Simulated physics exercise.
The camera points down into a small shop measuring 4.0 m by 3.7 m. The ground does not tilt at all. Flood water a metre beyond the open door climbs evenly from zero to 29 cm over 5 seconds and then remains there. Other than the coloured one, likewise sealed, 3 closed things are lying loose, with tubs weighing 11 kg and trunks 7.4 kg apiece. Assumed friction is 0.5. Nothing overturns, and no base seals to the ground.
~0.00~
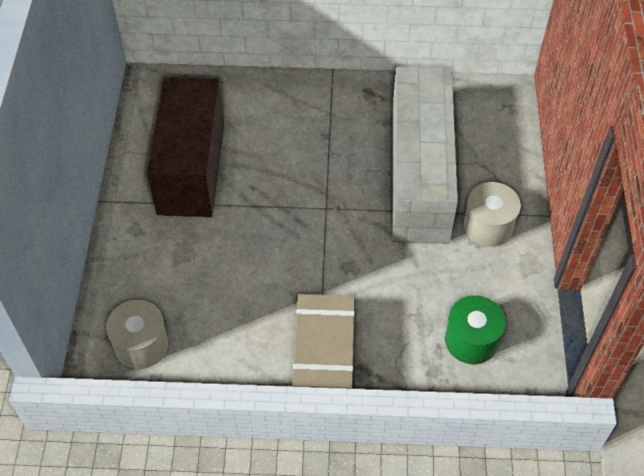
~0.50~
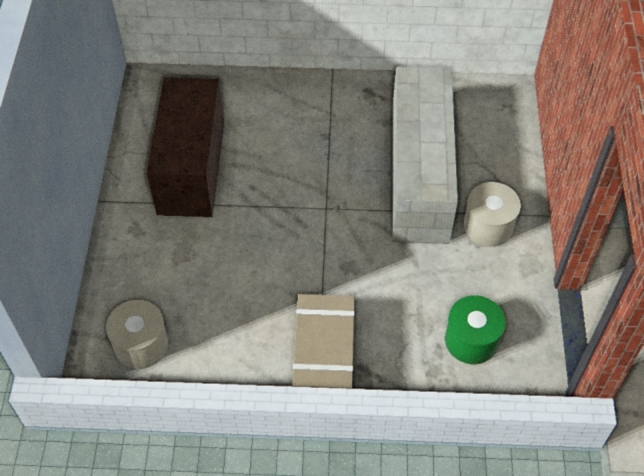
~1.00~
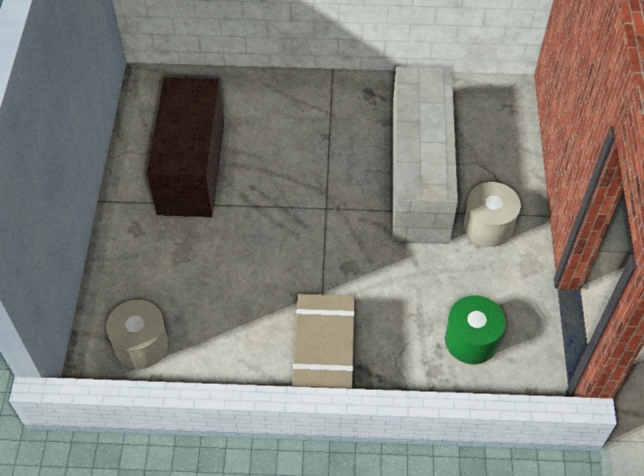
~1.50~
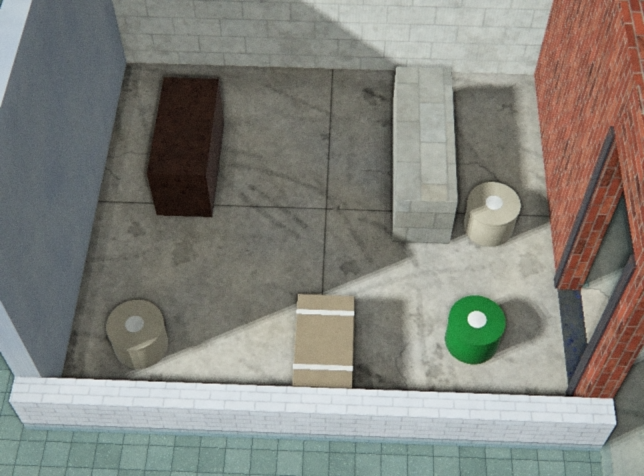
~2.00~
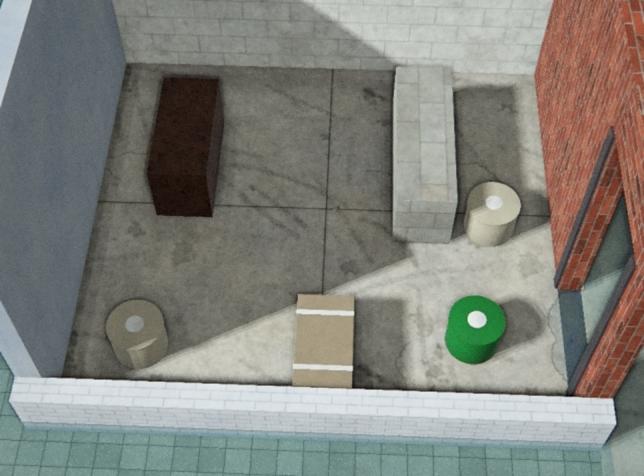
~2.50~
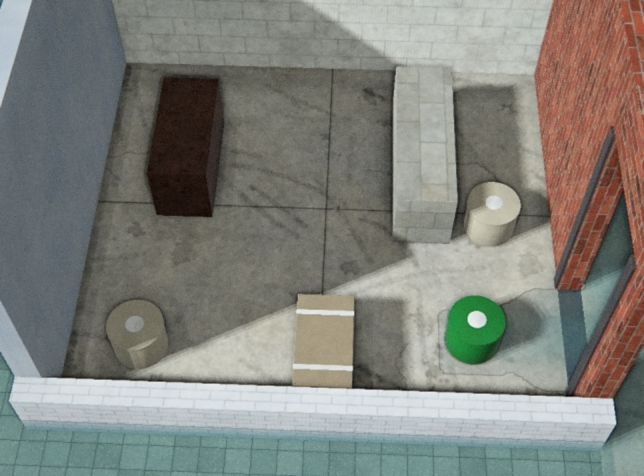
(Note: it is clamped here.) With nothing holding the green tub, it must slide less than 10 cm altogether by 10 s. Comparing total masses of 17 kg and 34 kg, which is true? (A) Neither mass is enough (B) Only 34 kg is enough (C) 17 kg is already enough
Neither mass is enough (A).
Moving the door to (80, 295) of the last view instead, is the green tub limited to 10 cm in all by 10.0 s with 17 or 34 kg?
Short version: Only the heavy mass succeeds.
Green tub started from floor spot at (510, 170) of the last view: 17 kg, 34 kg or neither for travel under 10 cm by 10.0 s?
It turns out that both loads succeed.
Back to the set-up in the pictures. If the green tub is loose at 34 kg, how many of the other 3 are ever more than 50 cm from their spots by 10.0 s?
Counting them up, I find 1.
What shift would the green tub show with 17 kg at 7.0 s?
It would be some 200 cm from its spot.
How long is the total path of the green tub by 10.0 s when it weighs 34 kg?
60 cm or so in all.
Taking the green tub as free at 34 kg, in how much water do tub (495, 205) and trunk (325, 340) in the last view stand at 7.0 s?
About 3 and 9 cm.
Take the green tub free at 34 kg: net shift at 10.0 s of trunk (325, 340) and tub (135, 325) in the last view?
The first is 200 cm from its start, the second 20 cm.
After 3.5 s the green tub would be 3 cm from its start with 17 kg and 0 cm from its start with 34 kg; 6 cm of water round it then.
After 4.5 s the green tub would be 34 cm from its start with 17 kg and 0 cm from its start with 34 kg; 7 cm of water round it then.
After 7.0 s the green tub would be 177 cm from its start with 17 kg and 36 cm from its start with 34 kg; 9 cm of water round it then.
After 10.0 s the green tub would be 254 cm from its start with 17 kg and 62 cm from its start with 34 kg; 9 cm of water round it then.
